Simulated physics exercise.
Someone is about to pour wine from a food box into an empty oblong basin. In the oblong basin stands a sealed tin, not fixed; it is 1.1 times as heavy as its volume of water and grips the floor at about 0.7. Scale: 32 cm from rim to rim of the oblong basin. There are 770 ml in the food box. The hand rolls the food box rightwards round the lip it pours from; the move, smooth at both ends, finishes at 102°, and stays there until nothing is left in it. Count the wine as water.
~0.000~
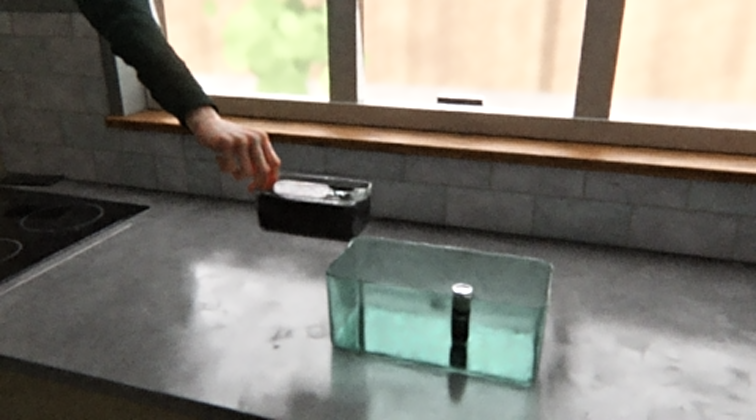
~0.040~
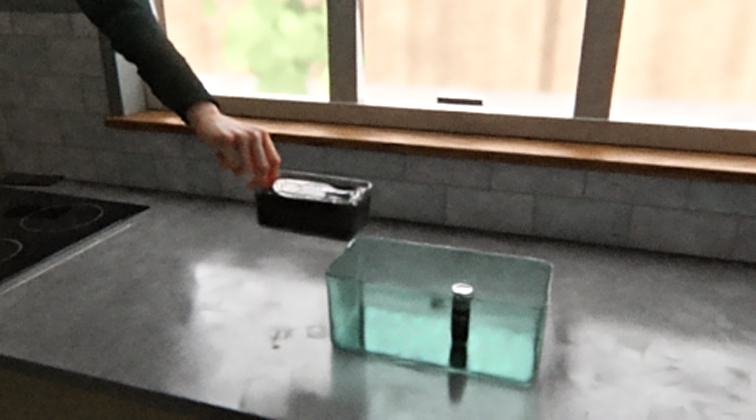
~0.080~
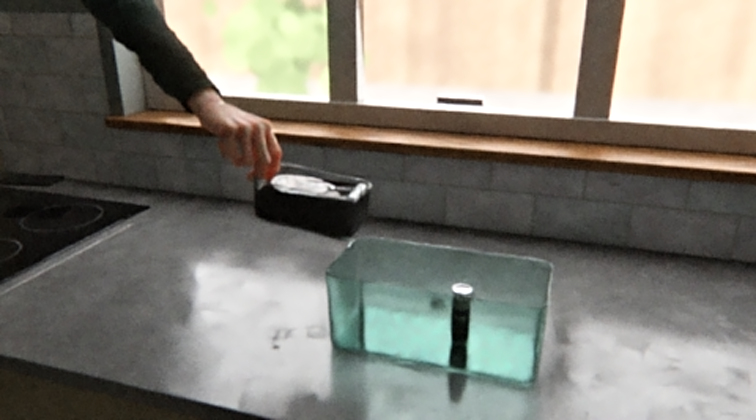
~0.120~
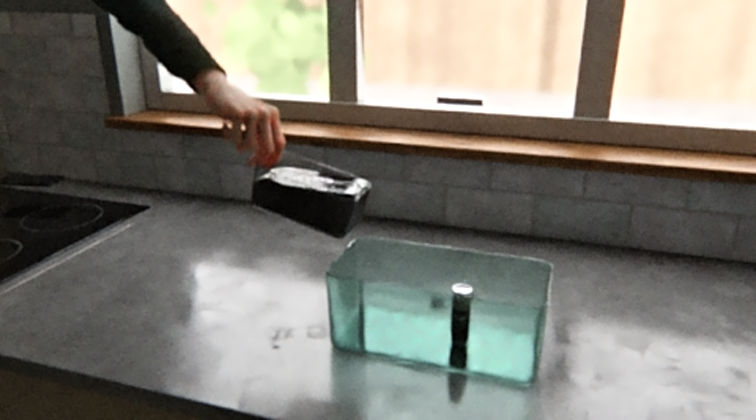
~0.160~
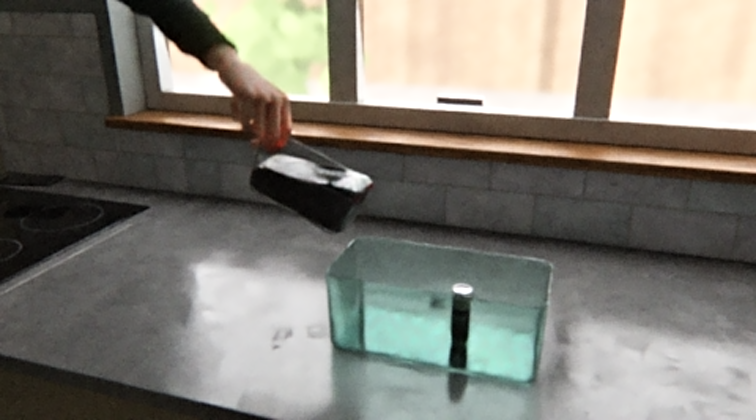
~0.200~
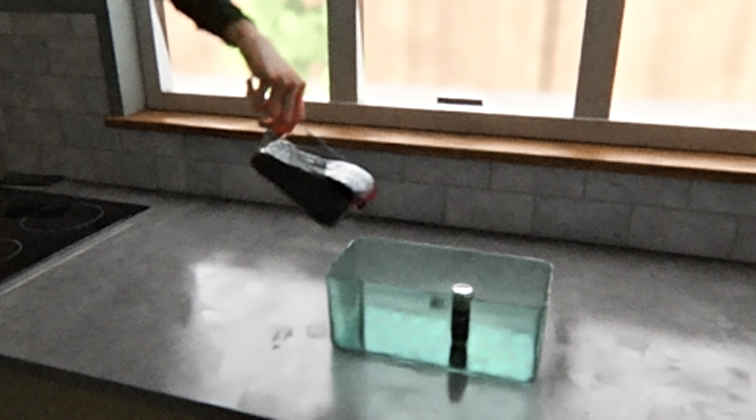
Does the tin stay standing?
The tin falls.
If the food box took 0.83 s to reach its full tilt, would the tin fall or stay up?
Then it falls.
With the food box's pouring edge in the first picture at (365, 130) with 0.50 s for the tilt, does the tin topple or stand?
Then it keeps standing.
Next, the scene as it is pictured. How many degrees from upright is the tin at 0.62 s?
Near 10° from upright.
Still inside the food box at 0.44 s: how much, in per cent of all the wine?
About 30 per cent.
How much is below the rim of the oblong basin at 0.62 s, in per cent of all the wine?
Near 86 in a hundred.
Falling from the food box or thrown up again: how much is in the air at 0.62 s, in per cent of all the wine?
About 8 per cent.
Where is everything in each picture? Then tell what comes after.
It leans 0°; its right rim is at (364, 193); the wine meets the walls at (270, 187) and (364, 197); the oblong basin's rim runs from (341, 255) to (550, 285); the tin's top is at (462, 292), in the first frame.
It leans 2°; its right rim is at (364, 193); the wine meets the walls at (269, 186) and (364, 196), in the second frame.
It leans 6°; its right rim is at (364, 193); the wine meets the walls at (268, 181) and (363, 192), in the third frame.
It leans 14°; its right rim is at (363, 193); the wine meets the walls at (267, 173) and (365, 189); 1 per cent is over the edge, in the fourth frame.
It leans 24°; its right rim is at (363, 194); the wine meets the walls at (266, 162) and (361, 187); 4 per cent is over the edge, in the fifth frame.
It leans 35°; its right rim is at (362, 194); the wine meets the walls at (268, 145) and (353, 177); 8 per cent is over the edge, in the sixth frame.
Then, 0.44 s in, the tilt is 98° and 30 per cent is still to pour; the tin stands where it began.
Then, 0.62 s in, the tilt is 102° and 5 per cent is still to pour; the tin leans 11°.
Then, 0.80 s in, the tilt is 102° and 1 per cent is still to pour; the tin leans 22°.
Then, 1.00 s in, the tilt is 102° and 0 per cent is still to pour; the tin lies on its side.
Finally, the tin lies on its side.
